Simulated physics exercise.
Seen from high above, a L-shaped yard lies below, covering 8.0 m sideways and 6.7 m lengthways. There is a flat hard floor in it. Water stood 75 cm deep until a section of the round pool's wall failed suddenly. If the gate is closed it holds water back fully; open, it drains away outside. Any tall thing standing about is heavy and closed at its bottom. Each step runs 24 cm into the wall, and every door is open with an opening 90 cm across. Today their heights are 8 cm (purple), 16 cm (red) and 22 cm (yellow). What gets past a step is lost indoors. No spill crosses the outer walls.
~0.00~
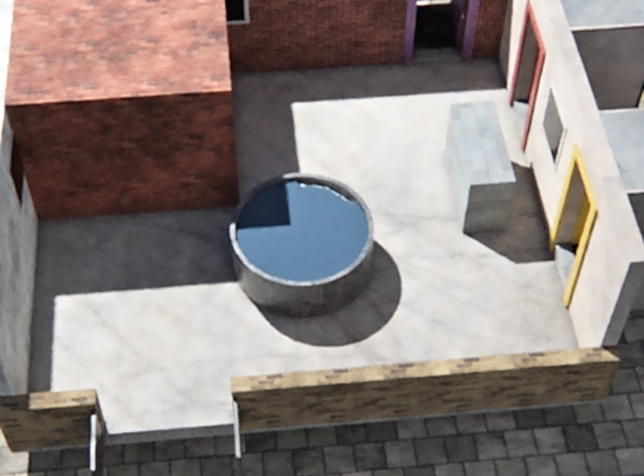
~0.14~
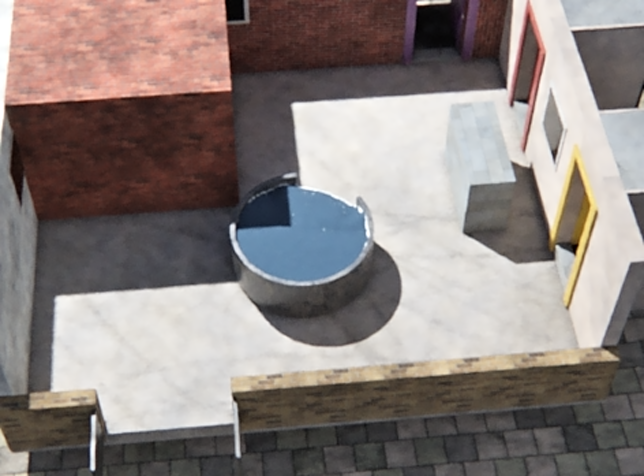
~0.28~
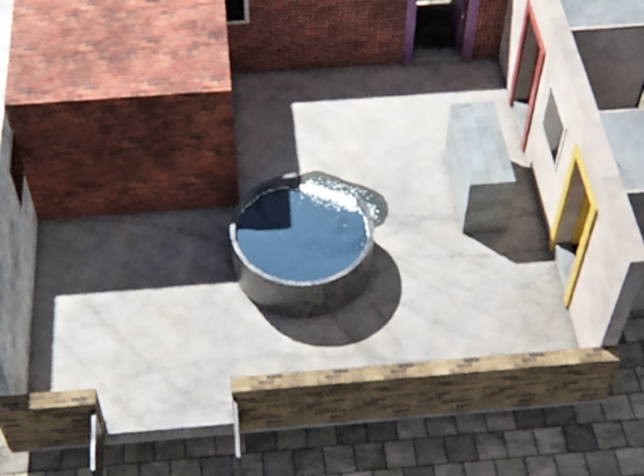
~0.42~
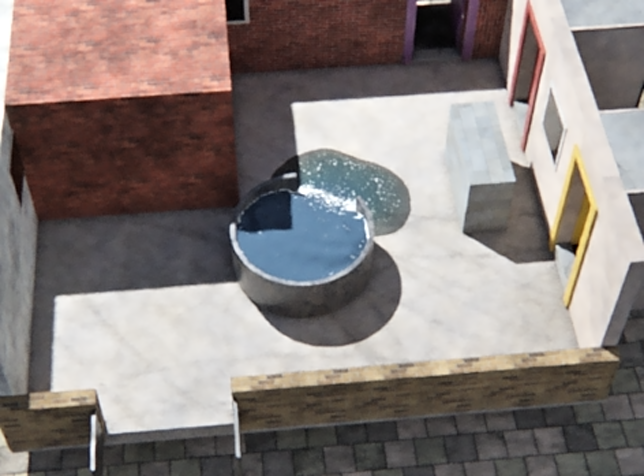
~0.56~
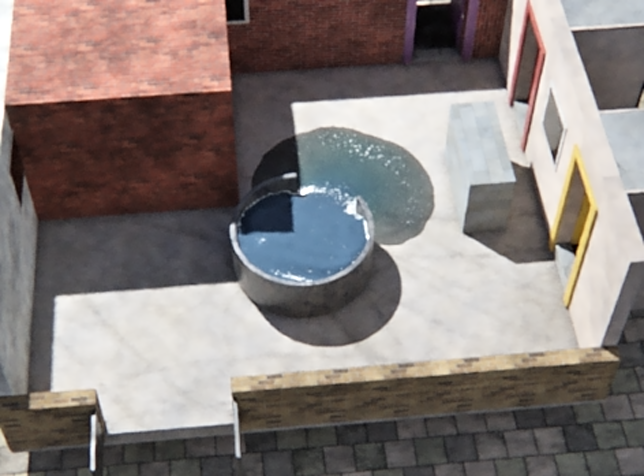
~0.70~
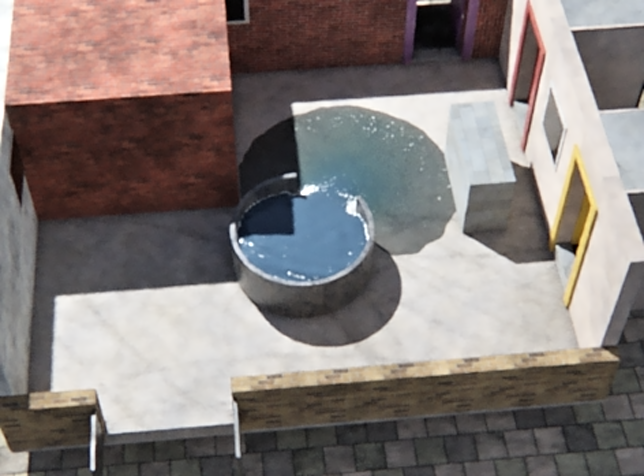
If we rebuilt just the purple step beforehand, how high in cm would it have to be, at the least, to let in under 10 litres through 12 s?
I would say 24 cm at minimum.
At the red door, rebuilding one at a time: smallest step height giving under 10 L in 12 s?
Red door - some 10.0 centimetres.
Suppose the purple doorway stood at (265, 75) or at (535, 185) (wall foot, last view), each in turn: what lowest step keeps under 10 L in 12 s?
You'd want about 17 cm there first, then about 7.0 cm.
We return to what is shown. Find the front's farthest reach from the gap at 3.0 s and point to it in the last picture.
Lab note: Front tip approx. at (495, 58).
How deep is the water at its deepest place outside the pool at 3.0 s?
Max depth: Around 32 cm.
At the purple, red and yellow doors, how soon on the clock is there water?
Arrival times: Purple 1.2 seconds, red 2.0 seconds, yellow 4.5 seconds.
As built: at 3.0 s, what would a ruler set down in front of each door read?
The purple door has 23 cm, the red door 14 cm and the yellow door 0 cm.
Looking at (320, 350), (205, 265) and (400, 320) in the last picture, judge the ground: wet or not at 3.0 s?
Untouched, untouched, untouched.
After 1.4 s water covers 35 % of the floor, deepest (34 cm) near (334, 211); 14 cm at the purple door, 2 litres in over its 8 cm step.
After 3.0 s water covers 40 % of the floor, deepest (32 cm) near (495, 58); 23 cm at the purple door, 88 litres in over its 8 cm step.
After 12.0 s water covers 95 % of the floor, deepest (8 cm) near (581, 367); 8 cm at the purple door, 243 litres in over its 8 cm step.
At the purple door as built, the water arrived by 1.2 s and peaked near 24 cm at 2.6 s.
Run again over the same 12 s with other heights there, 21 litres in over 20.5 cm, 3 litres over 27.5 cm. The limit of 10 litres is kept from about 24 cm up.
